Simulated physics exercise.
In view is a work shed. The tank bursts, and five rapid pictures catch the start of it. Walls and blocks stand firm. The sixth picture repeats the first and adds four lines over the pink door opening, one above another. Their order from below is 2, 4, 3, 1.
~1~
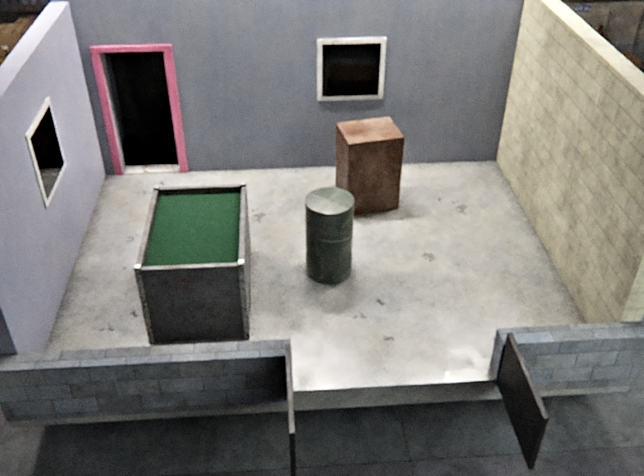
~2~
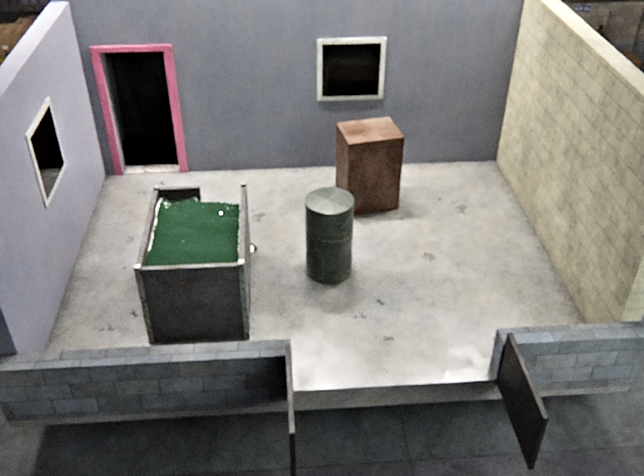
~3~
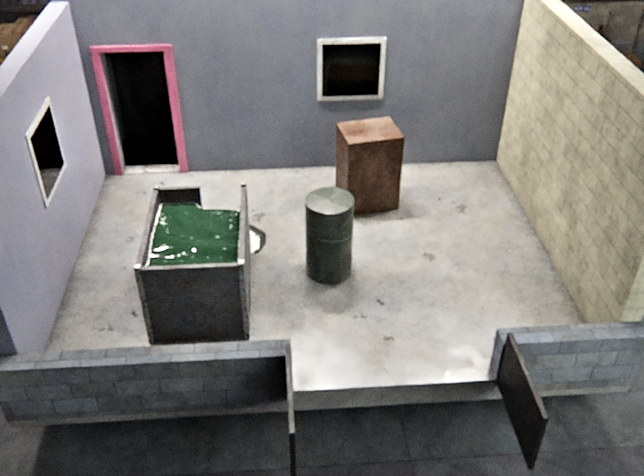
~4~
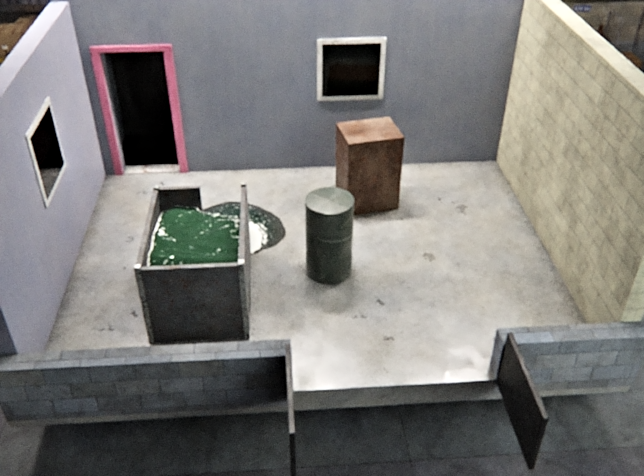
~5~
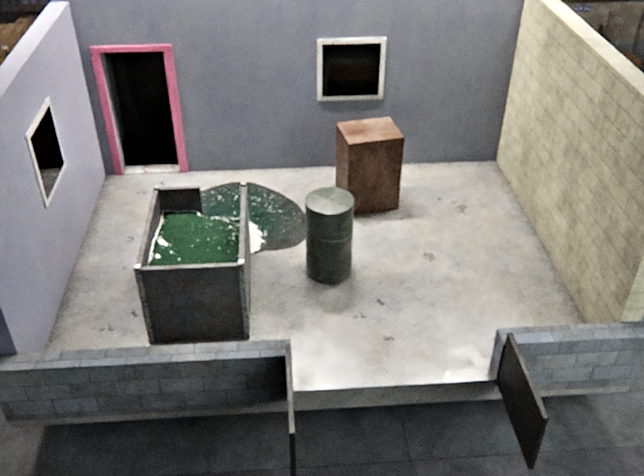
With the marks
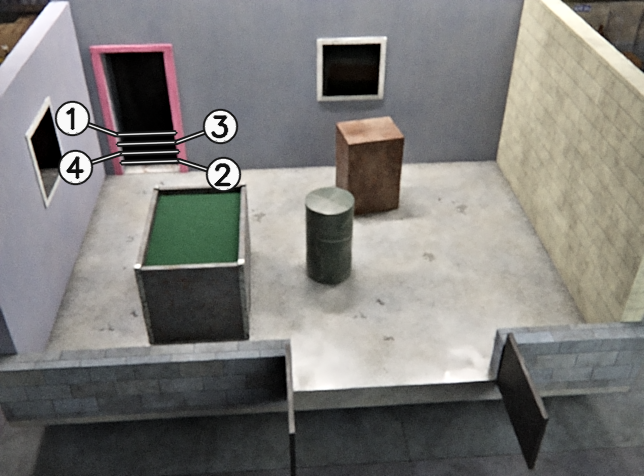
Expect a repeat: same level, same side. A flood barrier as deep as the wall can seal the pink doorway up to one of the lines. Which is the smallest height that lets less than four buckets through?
Height 2.
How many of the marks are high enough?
All of them.
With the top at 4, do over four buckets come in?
No, that is safe.
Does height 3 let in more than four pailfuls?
No.
In white, 1 at (145, 133); 2 at (150, 161); 3 at (147, 143); 4 at (148, 152); from the bottom up 2, 4, 3, 1.
With 1, nothing gets over.
With 2, a splash gets over, under a bucket.
With 3, nothing gets over.
With 4, nothing gets over.
